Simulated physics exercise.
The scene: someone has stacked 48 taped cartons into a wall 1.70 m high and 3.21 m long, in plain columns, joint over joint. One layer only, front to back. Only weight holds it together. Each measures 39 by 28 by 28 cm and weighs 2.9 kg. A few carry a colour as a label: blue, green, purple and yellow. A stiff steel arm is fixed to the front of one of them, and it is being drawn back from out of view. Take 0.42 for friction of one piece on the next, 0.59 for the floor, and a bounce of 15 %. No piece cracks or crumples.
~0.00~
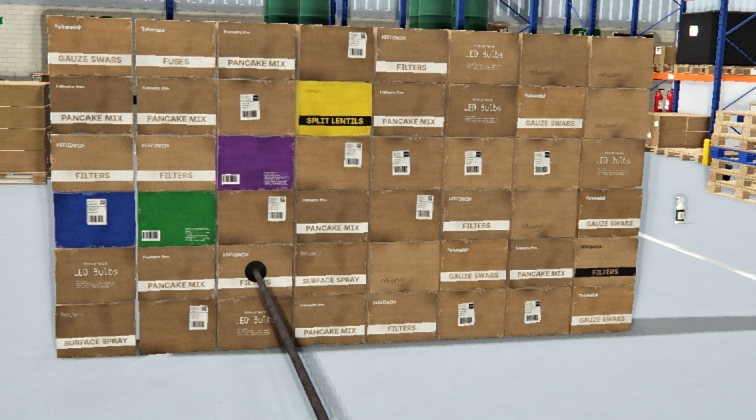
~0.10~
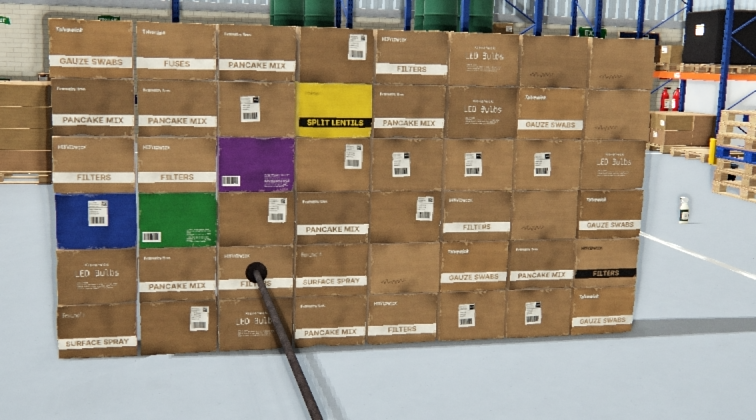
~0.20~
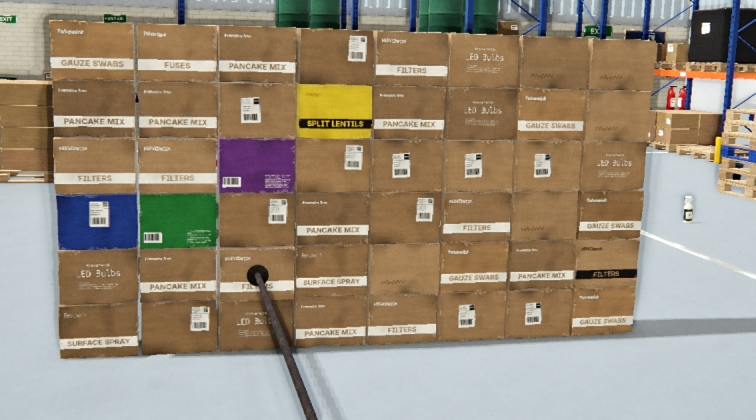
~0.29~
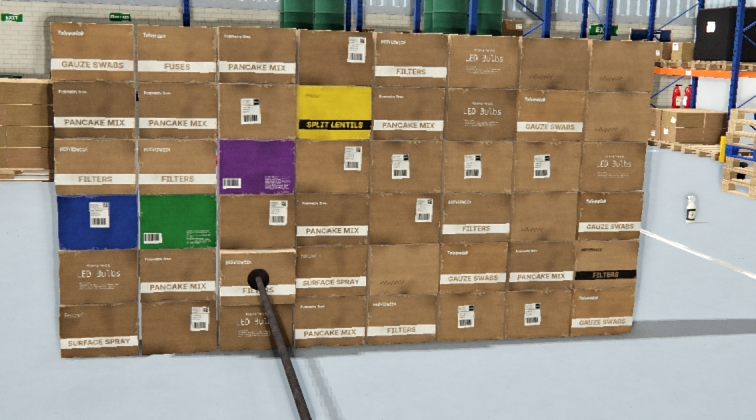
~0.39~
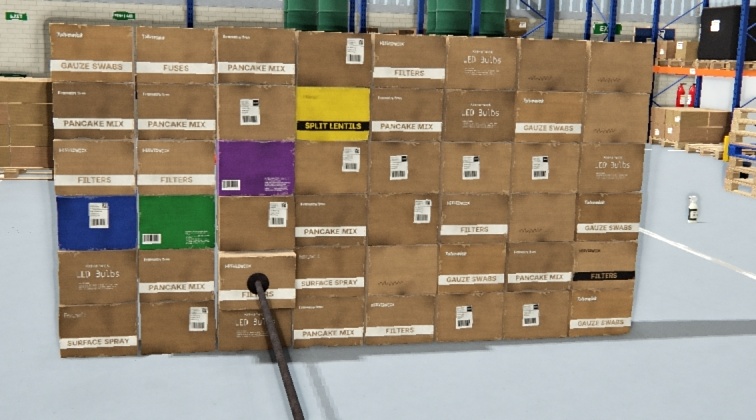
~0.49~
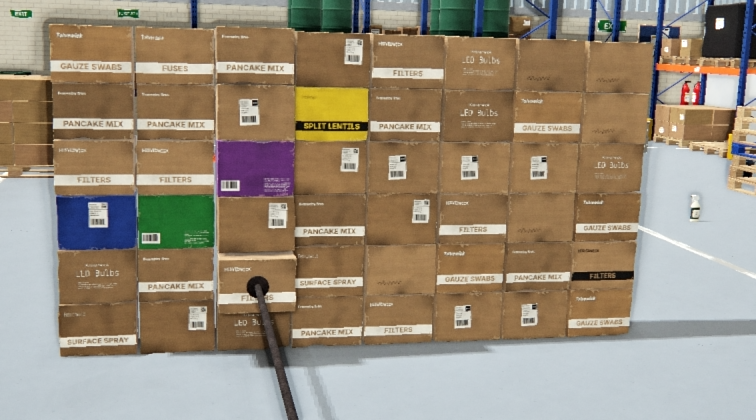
In a warehouse, a dark rod drawing a filters carton slowly forward out of the lower part of a stacked cardboard wall.
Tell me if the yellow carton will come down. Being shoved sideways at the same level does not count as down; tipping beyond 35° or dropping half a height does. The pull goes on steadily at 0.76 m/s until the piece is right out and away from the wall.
In the end the yellow carton remains up.
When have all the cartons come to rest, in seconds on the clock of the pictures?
Around 2.5 s.
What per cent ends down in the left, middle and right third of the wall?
In per cent: Left 20, middle 0, right 0.
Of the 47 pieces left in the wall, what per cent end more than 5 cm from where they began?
Shifted: 10 per cent.
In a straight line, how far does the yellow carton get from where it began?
Roughly 0 cm away.
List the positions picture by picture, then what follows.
In the first frame (places mark the middle of the side facing us; the camera moves round a little), pulled carton (235, 260) not yet moving; yellow carton (336, 109); green carton (177, 219); blue carton (95, 220); the rest undisturbed.
In the second frame, pulled carton (235, 261) not yet moving; yellow carton (336, 111).
In the third frame, pulled carton (236, 264) 50 mm out; yellow carton (336, 112).
In the fourth frame, pulled carton (237, 268) 12 cm out; yellow carton (335, 113); purple carton (258, 167) shifted 52 mm; 4 disturbed, none down.
In the fifth frame, pulled carton (236, 272) 20 cm out; yellow carton (333, 114); purple carton (257, 169) shifted 10 cm; 4 disturbed, none down.
In the sixth frame, pulled carton (236, 275) 27 cm out; yellow carton (332, 115); purple carton (257, 169) leaning 4°; blue carton (97, 223); steepest lean 6°, the carton at (254, 326); 5 disturbed, none down.
After 0.94 s, none of the 47 other cartons down, 4 disturbed; yellow carton unmoved; purple carton leaning 7°.
After 1.64 s, 4 of the 47 other cartons down; yellow carton unmoved; purple carton leaning 58°, 42 cm lower.
At rest (2.8 s), 4 of the 47 other cartons down; yellow carton unmoved; purple carton on its side; green carton unmoved. As the last picture would show them, middles, yellow carton near (328, 112), purple carton near (251, 266).
